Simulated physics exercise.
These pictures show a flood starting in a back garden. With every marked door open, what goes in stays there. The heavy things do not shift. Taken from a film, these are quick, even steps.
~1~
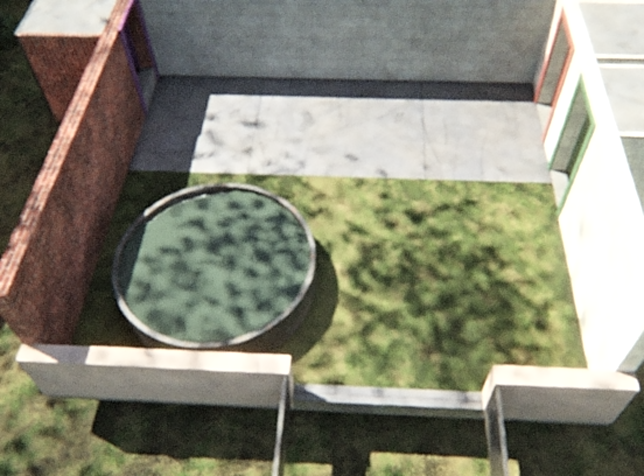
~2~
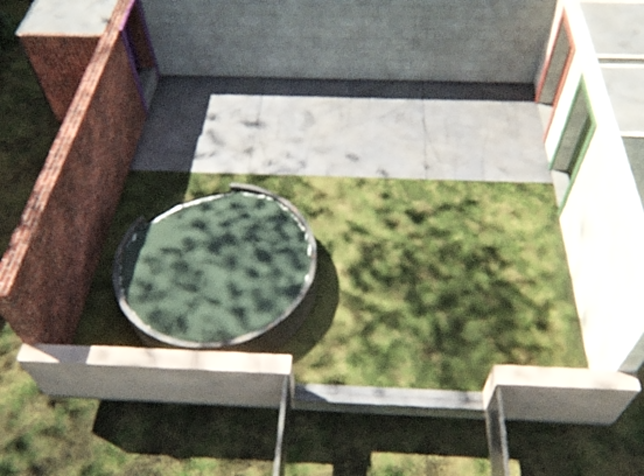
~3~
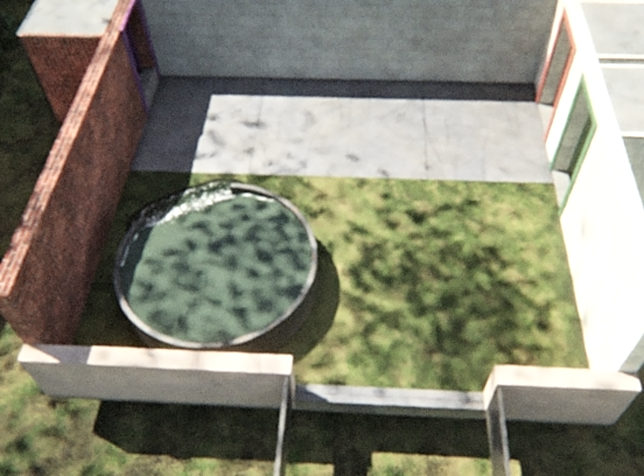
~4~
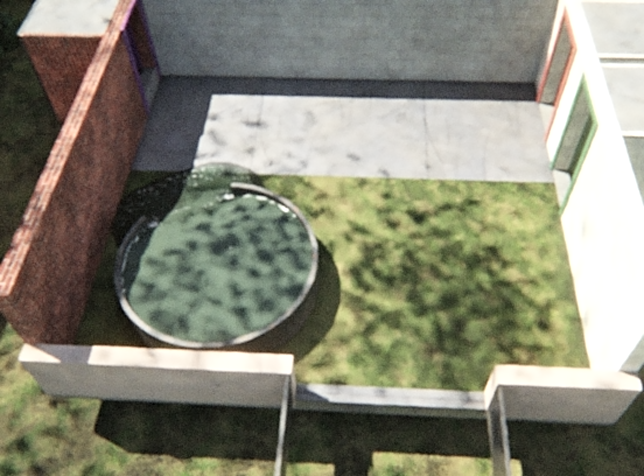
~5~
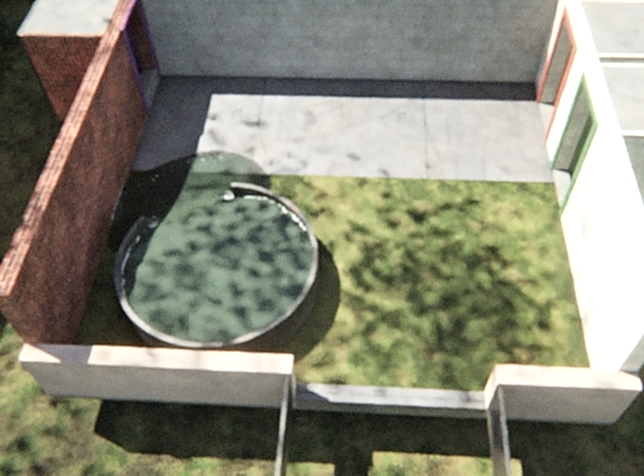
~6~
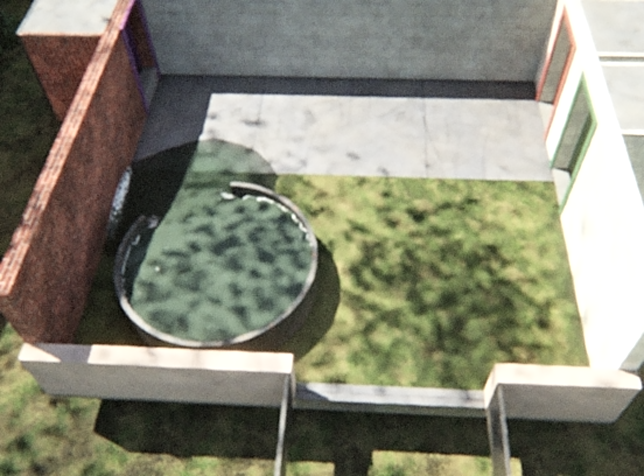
Water stirs in a round, dark green pool in a walled back garden, seen from high above. The pool sits on the left of a patchy lawn, between a red brick wall and a white wall with red- and green-edged openings, with grey paving behind. Its far rim breaks open, and water foams through the gap, then spreads over the grass and paving to the brick wall, while the camera stays still.
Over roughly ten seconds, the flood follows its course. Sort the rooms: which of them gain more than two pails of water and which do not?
The green door gains more; the red door gains more; the purple door gains no more.
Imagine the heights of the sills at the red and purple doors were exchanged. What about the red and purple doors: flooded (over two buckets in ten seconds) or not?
I'd say the red door comes in under, while the purple door tops the mark.
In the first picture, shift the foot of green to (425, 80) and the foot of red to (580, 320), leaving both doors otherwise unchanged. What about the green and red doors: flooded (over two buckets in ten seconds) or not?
First the green door, which stays on the safe side, then the red door, which stays on the safe side.
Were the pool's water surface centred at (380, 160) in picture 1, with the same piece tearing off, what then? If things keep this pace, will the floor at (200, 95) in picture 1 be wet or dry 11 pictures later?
Well, it ends up swamped there.
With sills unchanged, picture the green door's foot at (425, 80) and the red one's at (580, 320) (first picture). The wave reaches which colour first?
Answer: The purple one.
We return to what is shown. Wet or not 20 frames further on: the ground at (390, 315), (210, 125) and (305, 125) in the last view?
Result, in order: Unflooded / waterlogged / waterlogged.
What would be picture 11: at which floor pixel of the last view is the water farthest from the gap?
Approximate pixel: (153, 98).
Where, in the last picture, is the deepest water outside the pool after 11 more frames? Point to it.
Near (187, 80).
A moment on, water covers 20 % of the floor; the green door not reached, the red door not reached, the purple door wet at the sill, nothing in.
Next, water covers 25 % of the floor; the green door not reached, the red door not reached, the purple door wet at the sill, nothing in.
Then, water covers 35 % of the floor; the green door not reached, the red door not reached, the purple door wet at the sill, nothing in.
Later, water covers 70 % of the floor; the green door wet at the sill, nothing in, the red door over two buckets in, the purple door wet at the sill, nothing in.
In the end, water covers 95 % of the floor; the green door over two buckets in, the red door far over two buckets in, the purple door wet at the sill, nothing in.
